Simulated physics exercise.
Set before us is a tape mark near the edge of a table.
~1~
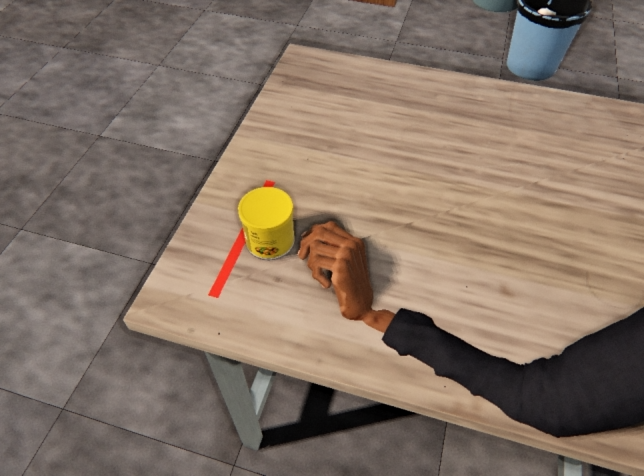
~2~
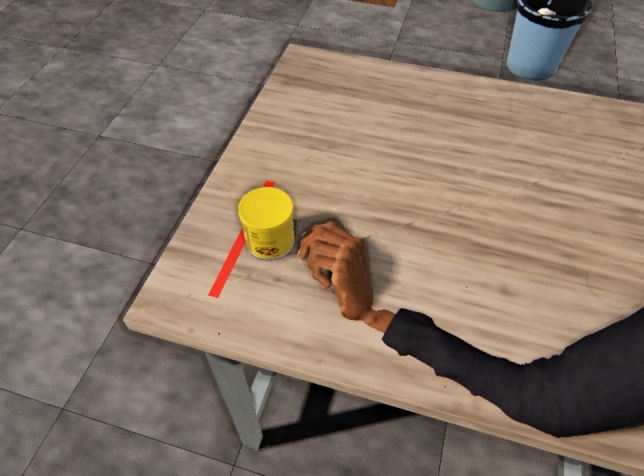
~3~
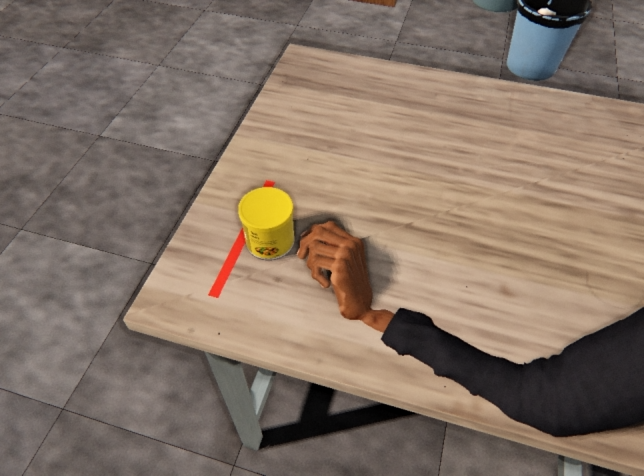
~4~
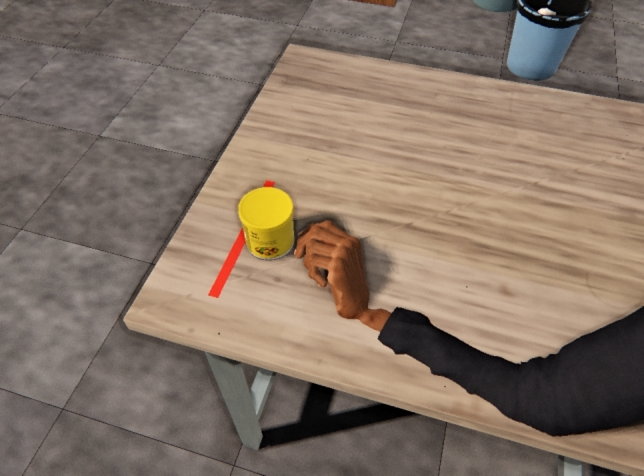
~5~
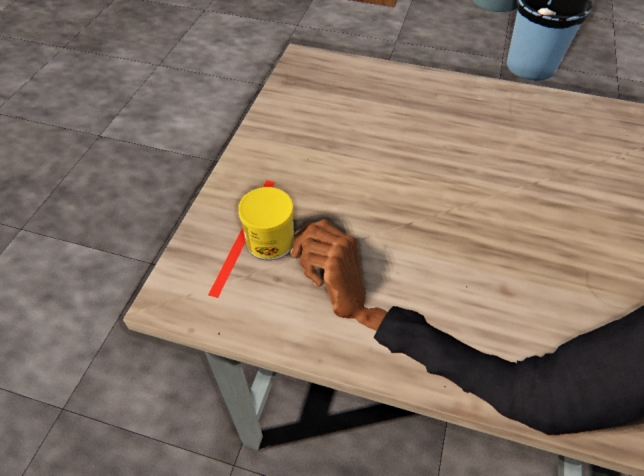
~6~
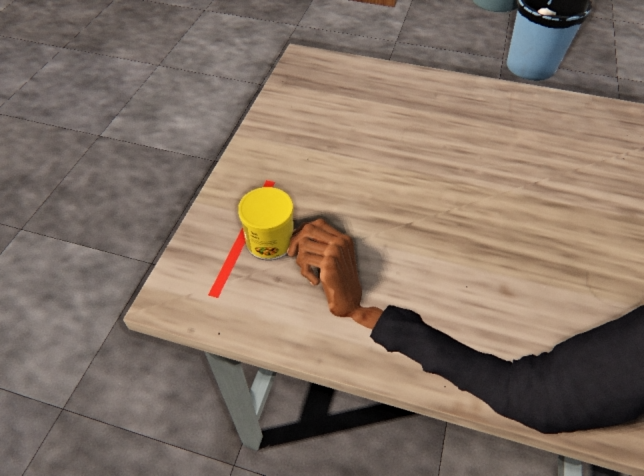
At a wooden table on a grey tiled floor, a yellow pot sits on a red tape mark near the left edge, with a dark-sleeved arm reaching in from the right. The hand begins just beside the pot, then shifts very slightly left toward it, while the pot stays still.
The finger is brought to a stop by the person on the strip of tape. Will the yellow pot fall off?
No - it ends up on the table.
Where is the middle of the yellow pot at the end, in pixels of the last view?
I'd say it stops near (212, 211).
Then, 0.66 s after the last picture, yellow pot moved a little near (243, 218).
At rest, the yellow pot stays on the table, near (212, 211).
